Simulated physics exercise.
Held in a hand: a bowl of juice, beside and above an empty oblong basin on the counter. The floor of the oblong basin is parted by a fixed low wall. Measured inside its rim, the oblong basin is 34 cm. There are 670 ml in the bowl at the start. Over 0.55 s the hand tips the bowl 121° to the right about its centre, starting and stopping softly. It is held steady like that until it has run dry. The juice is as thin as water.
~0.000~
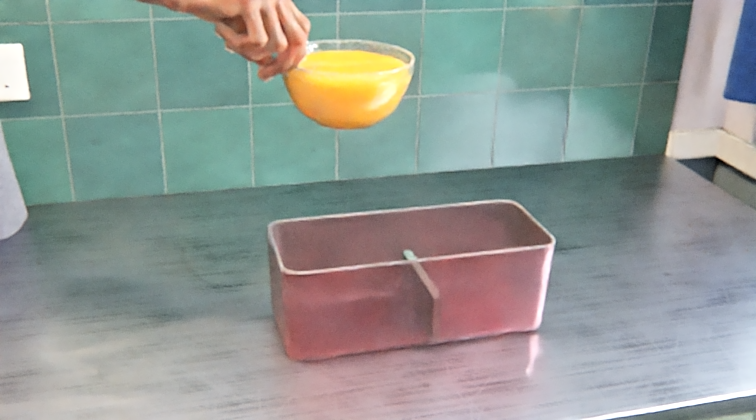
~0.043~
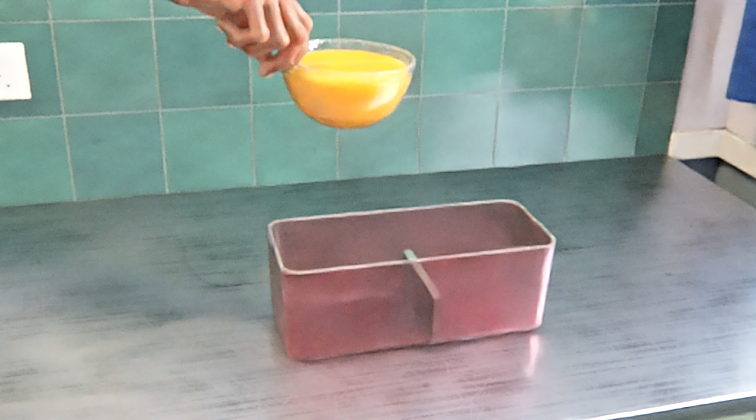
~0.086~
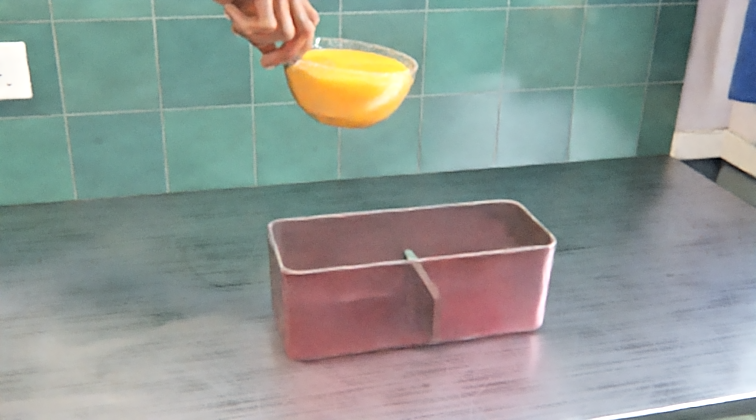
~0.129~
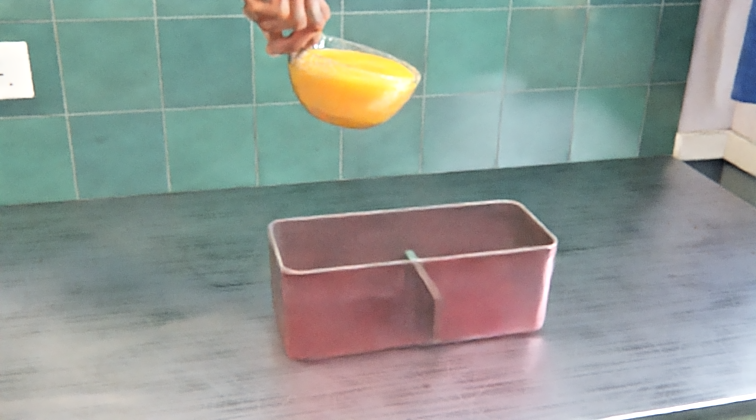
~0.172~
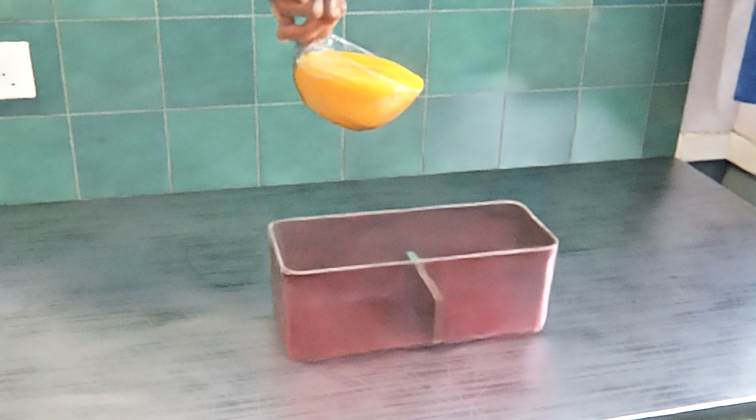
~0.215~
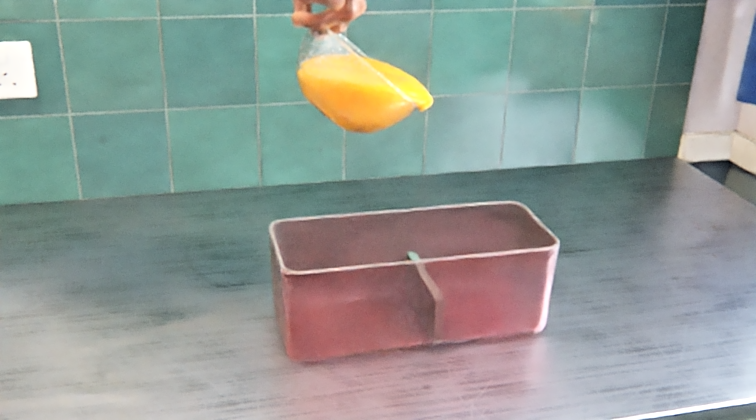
The clip shows a hand holding a clear bowl of orange-yellow juice above an empty reddish oblong basin on a dark counter. The hand steadily tips the bowl to the right, and the juice shifts to its right-hand lip.
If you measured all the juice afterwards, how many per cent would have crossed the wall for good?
Around 63 per cent would have crossed.
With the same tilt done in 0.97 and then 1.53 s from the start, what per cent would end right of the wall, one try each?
The first try gives around 80 percent, the second around 90 percent.
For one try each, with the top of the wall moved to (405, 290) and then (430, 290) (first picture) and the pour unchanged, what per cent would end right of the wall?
First 75, then 50 per cent.
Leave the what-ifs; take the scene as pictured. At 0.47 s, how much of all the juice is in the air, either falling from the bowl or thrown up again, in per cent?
Near 48 in a hundred.
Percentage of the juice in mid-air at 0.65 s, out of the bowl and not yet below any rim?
I'd put it at about 12 per cent of the liquid.
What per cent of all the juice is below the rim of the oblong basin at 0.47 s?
Near 48 in a hundred.
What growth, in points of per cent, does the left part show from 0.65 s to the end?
It comes to about 9 per cent.
By 0.47 s the tilt is 114° and 3 per cent is still to pour, 1 is left of the wall and 48 right of it.
By 0.65 s the tilt is 121° and 0 per cent is still to pour, 25 is left of the wall and 63 right of it.
By 0.84 s the tilt is 121° and 0 per cent is still to pour, 33 is left of the wall and 61 right of it.
By 1.05 s the tilt is 121° and 0 per cent is still to pour, 34 is left of the wall and 63 right of it.
At rest 34 per cent lies left of the wall, 63 right of it and 4 outside.
